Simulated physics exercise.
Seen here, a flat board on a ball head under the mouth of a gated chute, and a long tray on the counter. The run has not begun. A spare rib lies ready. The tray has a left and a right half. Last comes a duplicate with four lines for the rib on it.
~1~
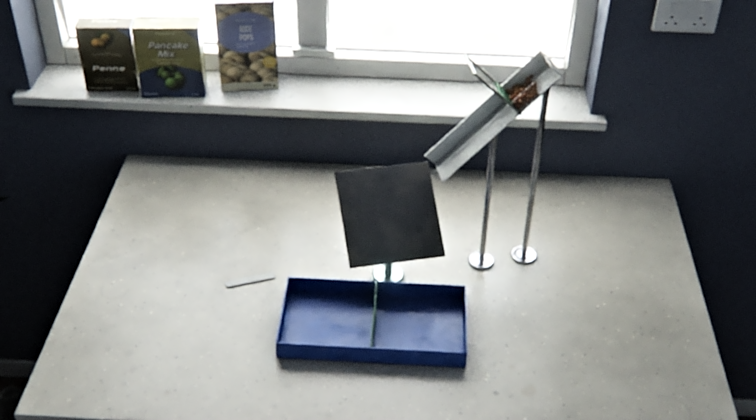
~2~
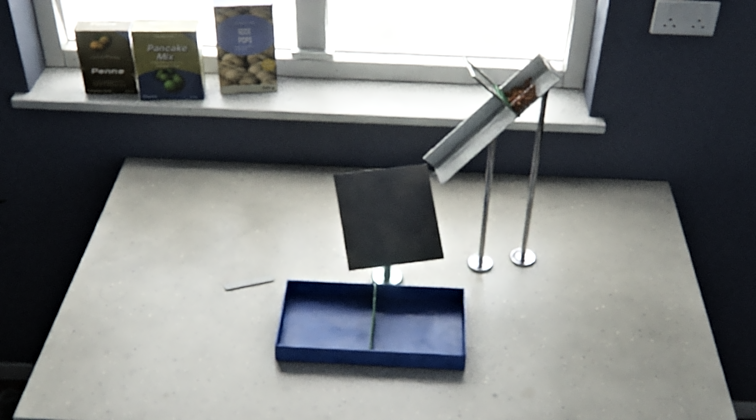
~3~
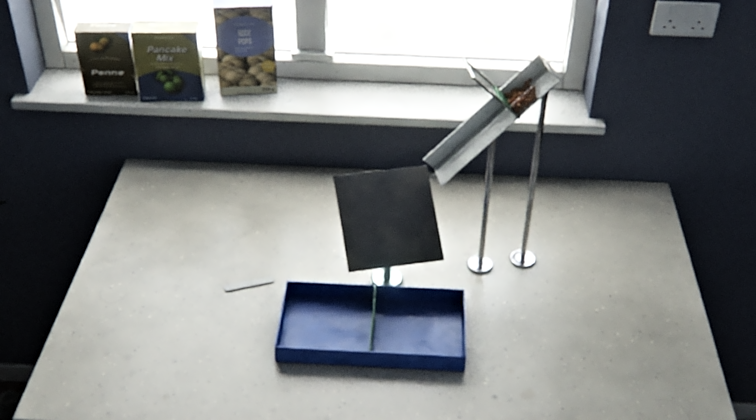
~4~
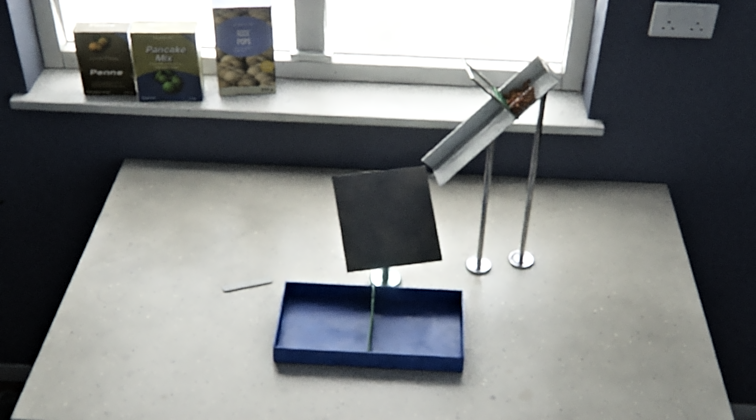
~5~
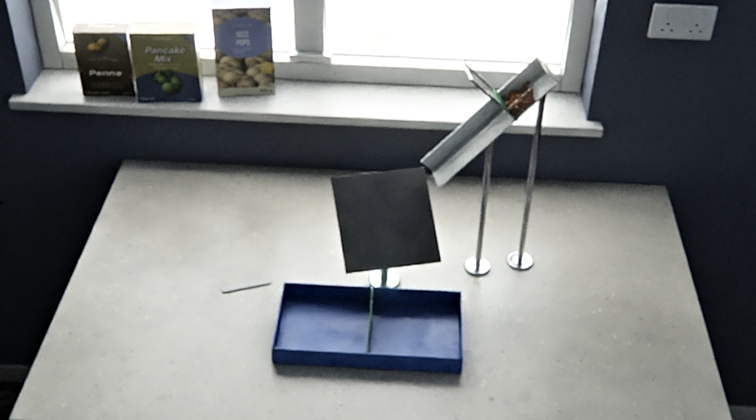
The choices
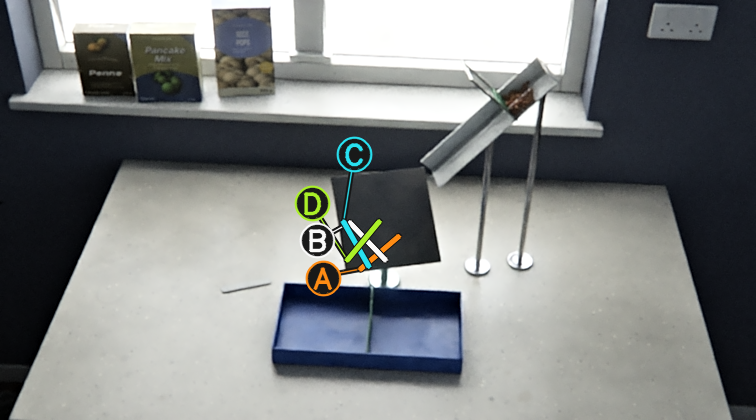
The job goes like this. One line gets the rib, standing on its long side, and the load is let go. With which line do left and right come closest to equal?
D.
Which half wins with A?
More lands on the left.
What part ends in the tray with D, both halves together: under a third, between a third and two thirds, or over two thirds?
It is over two thirds.
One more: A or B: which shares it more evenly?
Here it is line A.
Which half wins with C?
More lands on the right.
On the marked copy, line A from (398, 236) to (360, 269); line B from (349, 222) to (385, 259); line C from (343, 221) to (368, 266); line D from (379, 221) to (347, 260).
For line A, of what is caught, the larger part in the left half, roughly a quarter in the right.
For line B, of what is caught, about a tenth in the left half, the larger part in the right.
For line C, of what is caught, about a tenth in the left half, the larger part in the right.
For line D, of what is caught, roughly two thirds in the left half, roughly a third in the right.
